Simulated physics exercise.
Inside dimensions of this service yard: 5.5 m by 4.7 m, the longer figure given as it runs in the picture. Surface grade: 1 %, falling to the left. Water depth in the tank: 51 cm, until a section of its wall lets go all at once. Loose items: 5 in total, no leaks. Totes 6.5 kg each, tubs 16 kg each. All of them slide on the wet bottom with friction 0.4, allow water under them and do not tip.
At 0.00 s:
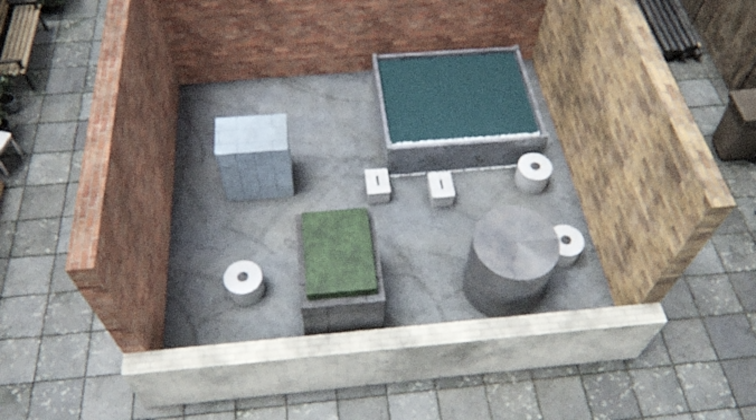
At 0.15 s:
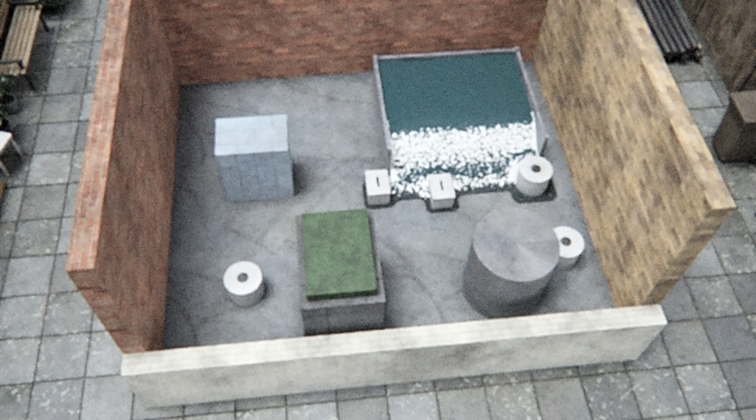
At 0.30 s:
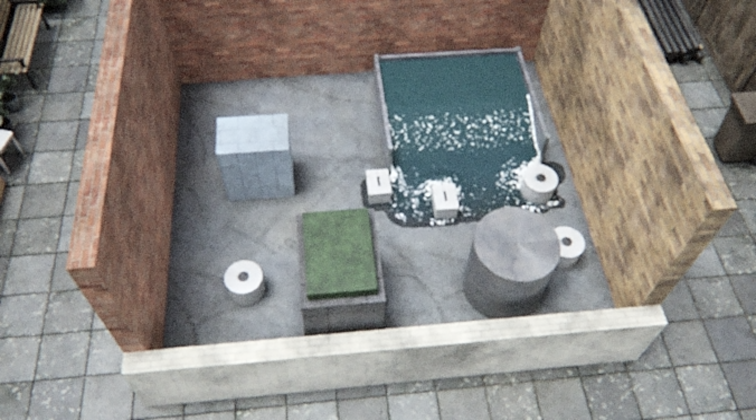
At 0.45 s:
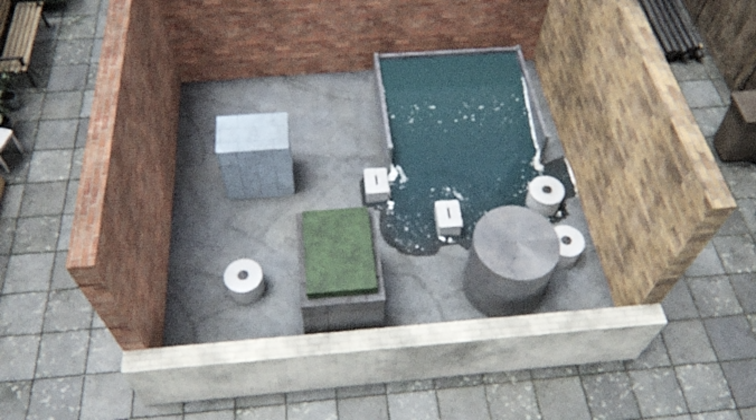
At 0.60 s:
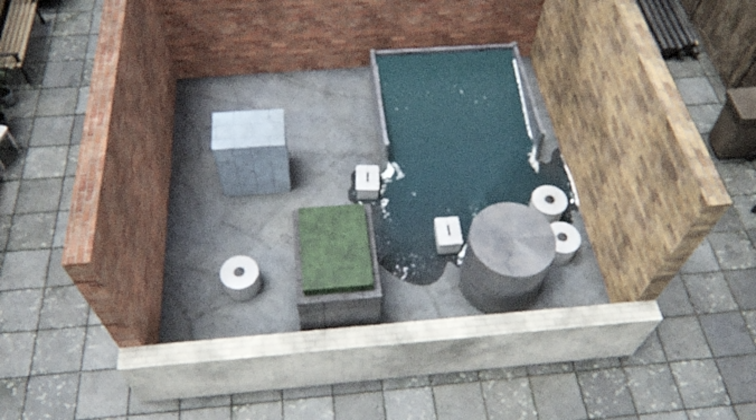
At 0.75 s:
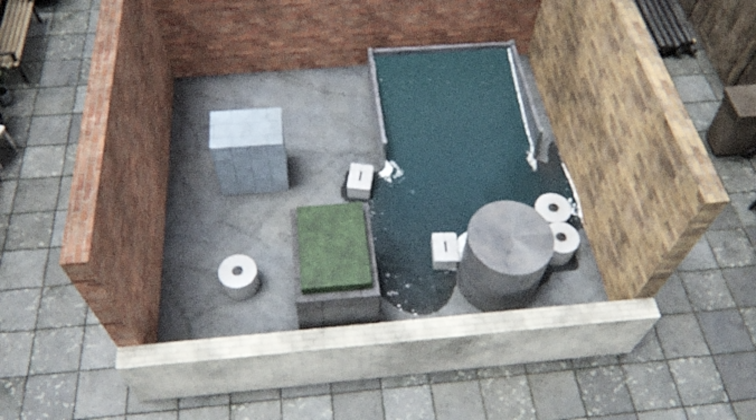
Dark green water pours from the front of a rectangular tank at the back right of a walled yard, seen from above. A pale blue box stands left, a green-topped block and grey cylinder nearer the front, with small white boxes and round tubs around them. White froth thins as the water spreads forward, pushing two boxes and a tub, while the view shifts slightly.
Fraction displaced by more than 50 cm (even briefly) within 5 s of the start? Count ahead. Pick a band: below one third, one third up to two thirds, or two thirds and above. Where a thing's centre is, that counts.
The share is two thirds and above.
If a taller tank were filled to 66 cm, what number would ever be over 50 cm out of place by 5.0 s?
I count 4 of them in that case.
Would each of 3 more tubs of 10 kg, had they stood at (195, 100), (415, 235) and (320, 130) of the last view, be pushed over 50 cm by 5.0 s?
Reading them off in order: Not beyond, clears the mark, not beyond.
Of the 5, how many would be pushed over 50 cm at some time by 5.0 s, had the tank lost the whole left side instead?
The answer would then be 1.
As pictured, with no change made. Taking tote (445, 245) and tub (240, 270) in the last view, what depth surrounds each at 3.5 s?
First about 21 cm, second about 2 cm.
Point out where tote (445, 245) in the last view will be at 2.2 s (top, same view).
About (455, 288), give or take.
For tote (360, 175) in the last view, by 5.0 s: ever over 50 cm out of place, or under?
It is past it.
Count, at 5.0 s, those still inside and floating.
At that moment it comes to 3.
After 1.1 s 2 of 5 are over 50 cm from their spots; 0 afloat.
After 2.2 s 3 of 5 are over 50 cm from their spots; 3 afloat.
After 3.5 s 2 of 5 are over 50 cm from their spots; 3 afloat.
After 5.0 s 3 of 5 are over 50 cm from their spots, and 4 have been at some point; 3 afloat.
